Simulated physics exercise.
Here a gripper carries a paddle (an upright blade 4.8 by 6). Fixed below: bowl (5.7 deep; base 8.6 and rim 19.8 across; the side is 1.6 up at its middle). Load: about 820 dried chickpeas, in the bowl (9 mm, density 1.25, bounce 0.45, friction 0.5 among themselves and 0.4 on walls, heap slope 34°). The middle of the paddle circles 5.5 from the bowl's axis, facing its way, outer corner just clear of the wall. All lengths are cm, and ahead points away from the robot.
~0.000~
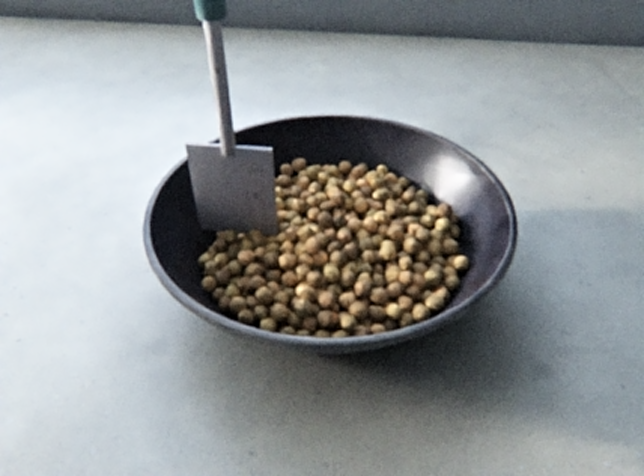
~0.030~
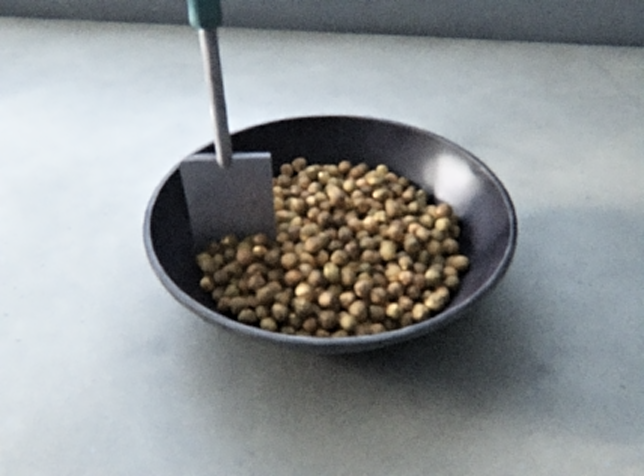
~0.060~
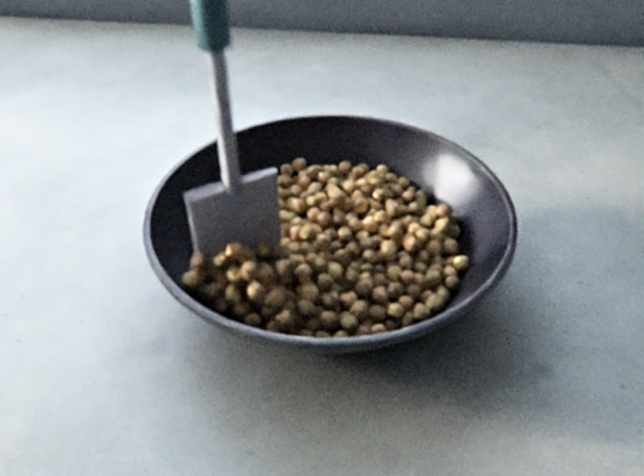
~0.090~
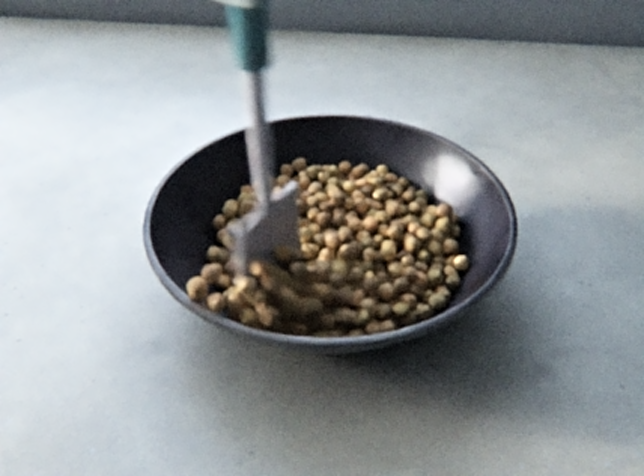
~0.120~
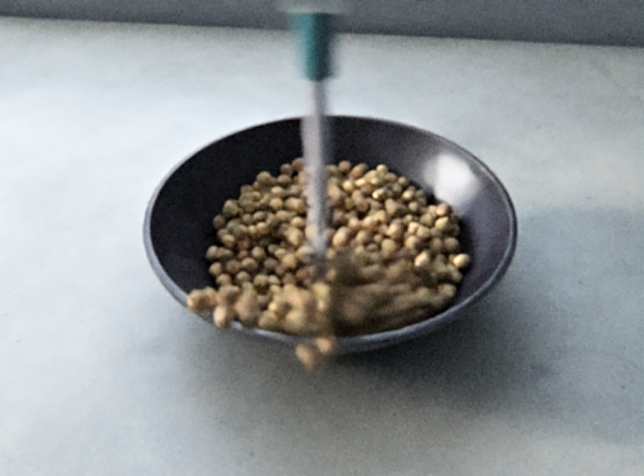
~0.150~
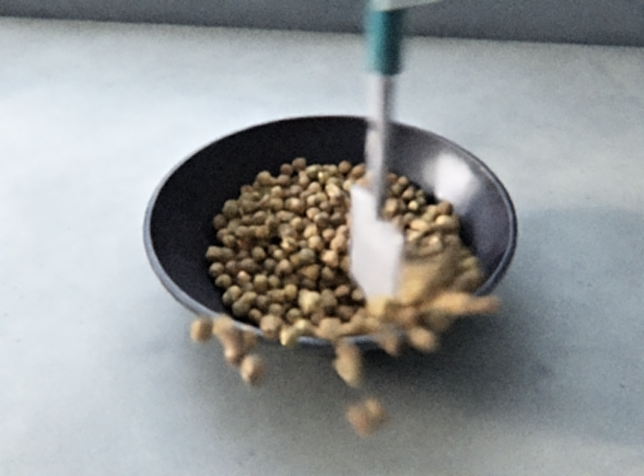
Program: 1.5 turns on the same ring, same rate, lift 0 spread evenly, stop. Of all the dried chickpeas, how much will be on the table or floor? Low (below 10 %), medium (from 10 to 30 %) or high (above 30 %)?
On the table or floor the share is high, above 30 %.
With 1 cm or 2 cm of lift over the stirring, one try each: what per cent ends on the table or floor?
About 25 and 15 per cent.
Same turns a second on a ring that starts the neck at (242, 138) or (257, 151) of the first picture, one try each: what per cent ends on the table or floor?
About 45 and 45 per cent.
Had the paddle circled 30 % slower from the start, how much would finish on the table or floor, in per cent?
In that case some 30 per cent.
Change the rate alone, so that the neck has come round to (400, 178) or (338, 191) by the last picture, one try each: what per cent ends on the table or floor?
About 35 and 35 per cent.
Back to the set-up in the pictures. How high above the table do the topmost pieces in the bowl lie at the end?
About 5.0 cm.
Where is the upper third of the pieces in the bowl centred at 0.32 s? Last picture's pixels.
Around (302, 183).
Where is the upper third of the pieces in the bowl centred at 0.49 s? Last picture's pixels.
Near (325, 284).
By 0.32 s, 282° round, highest piece 11 above the table; 677 in the bowl, 49 on the table or floor, 99 in flight or on the tool.
By 0.49 s, 81° round, highest piece 9 above the table; 569 in the bowl, 188 on the table or floor, 68 in flight or on the tool.
By 0.78 s, 180° round, highest piece 5 above the table; 516 in the bowl, 308 on the table or floor, 1 in flight or on the tool.
By 1.48 s, 180° round, highest piece 5 above the table; 516 in the bowl, 309 on the table or floor.
Final count, 516 in the bowl, 309 on the table or floor. That is 37 % on the table or floor.
